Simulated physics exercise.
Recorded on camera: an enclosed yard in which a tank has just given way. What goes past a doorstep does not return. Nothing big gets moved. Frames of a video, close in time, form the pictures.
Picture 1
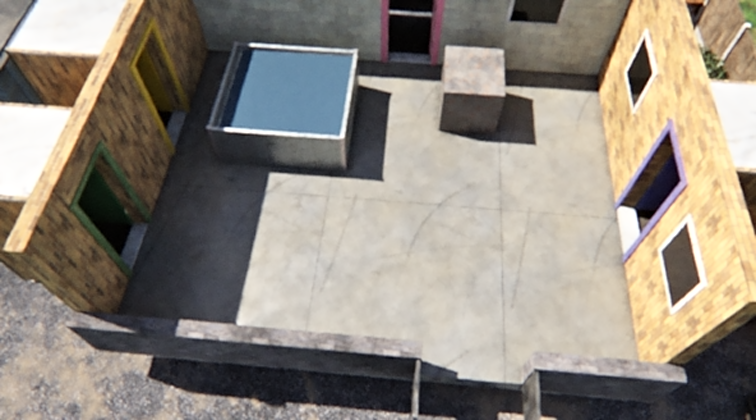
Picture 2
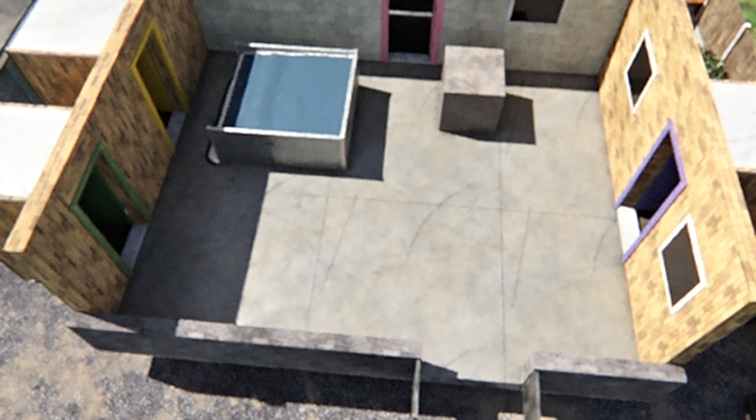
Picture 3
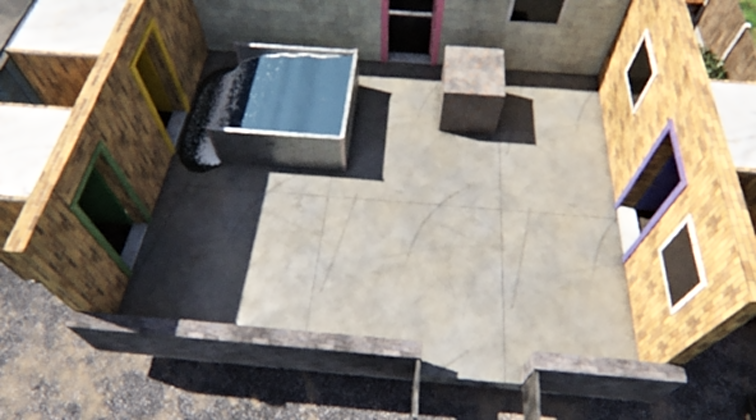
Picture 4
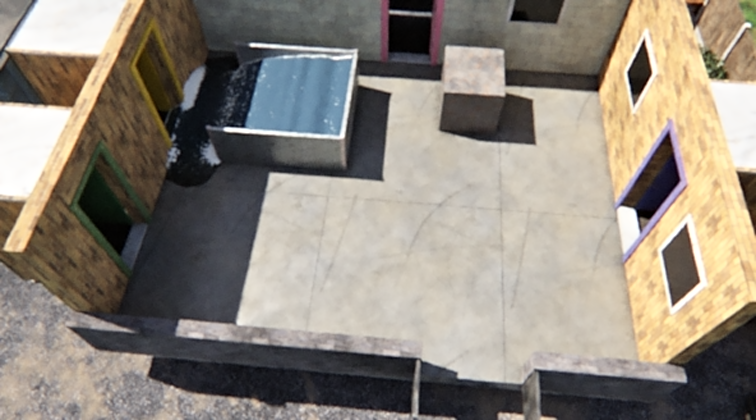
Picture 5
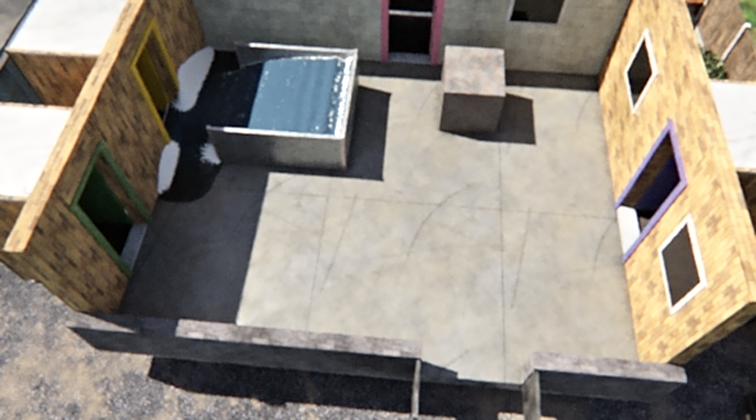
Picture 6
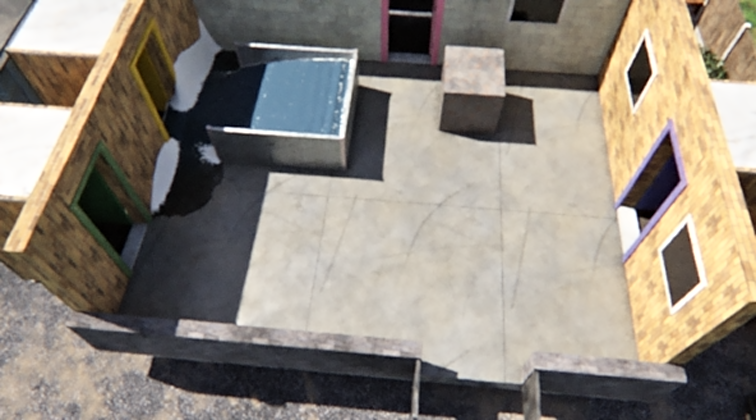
A tank of blue water stands at the upper left of a walled grey yard, seen from high above by a still camera. A grey block sits to its right, between brick walls with yellow- and green-trimmed doorways on the left and a purple-trimmed one on the right. The tank's left side opens and water pours out, splashes white against the left wall, and spreads darkly down the shaded floor.
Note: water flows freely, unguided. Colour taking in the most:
Yellow.
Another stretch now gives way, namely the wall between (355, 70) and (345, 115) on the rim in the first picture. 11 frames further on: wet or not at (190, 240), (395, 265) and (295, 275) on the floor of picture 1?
Taking them in the order you gave, I'd call them spared, spared and spared.
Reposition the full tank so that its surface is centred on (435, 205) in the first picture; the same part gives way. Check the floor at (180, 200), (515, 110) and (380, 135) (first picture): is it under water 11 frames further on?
In the order given: Wetted, not reached and not reached.
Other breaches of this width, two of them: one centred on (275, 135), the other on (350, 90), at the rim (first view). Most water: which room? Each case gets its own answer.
Taking the cases in order: The green one, then the pink door.
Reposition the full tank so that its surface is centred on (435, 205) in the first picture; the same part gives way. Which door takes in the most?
I'd point to the one in green.
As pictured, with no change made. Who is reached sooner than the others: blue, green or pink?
The green door, for sure.
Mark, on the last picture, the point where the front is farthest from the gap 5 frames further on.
Somewhere about (112, 330).
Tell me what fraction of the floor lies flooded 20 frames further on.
That comes to about 40 per cent.
A moment on, water covers 15 % of the floor; blue door not reached, green door wet at the sill, nothing in, pink door not reached, yellow door a lot in.
Next, water covers 25 % of the floor; blue door not reached, green door a trickle in, pink door wet at the sill, nothing in, yellow door a lot in.
Then, water covers 40 % of the floor; blue door not reached, green door a trickle in, pink door some in, yellow door a lot in.
Later, water covers 80 % of the floor; blue door wet at the sill, nothing in, green door a trickle in, pink door some in, yellow door a lot in.
In the end, water covers 90 % of the floor; blue door wet at the sill, nothing in, green door some in, pink door some in, yellow door a lot in; the yellow door has let in the most.
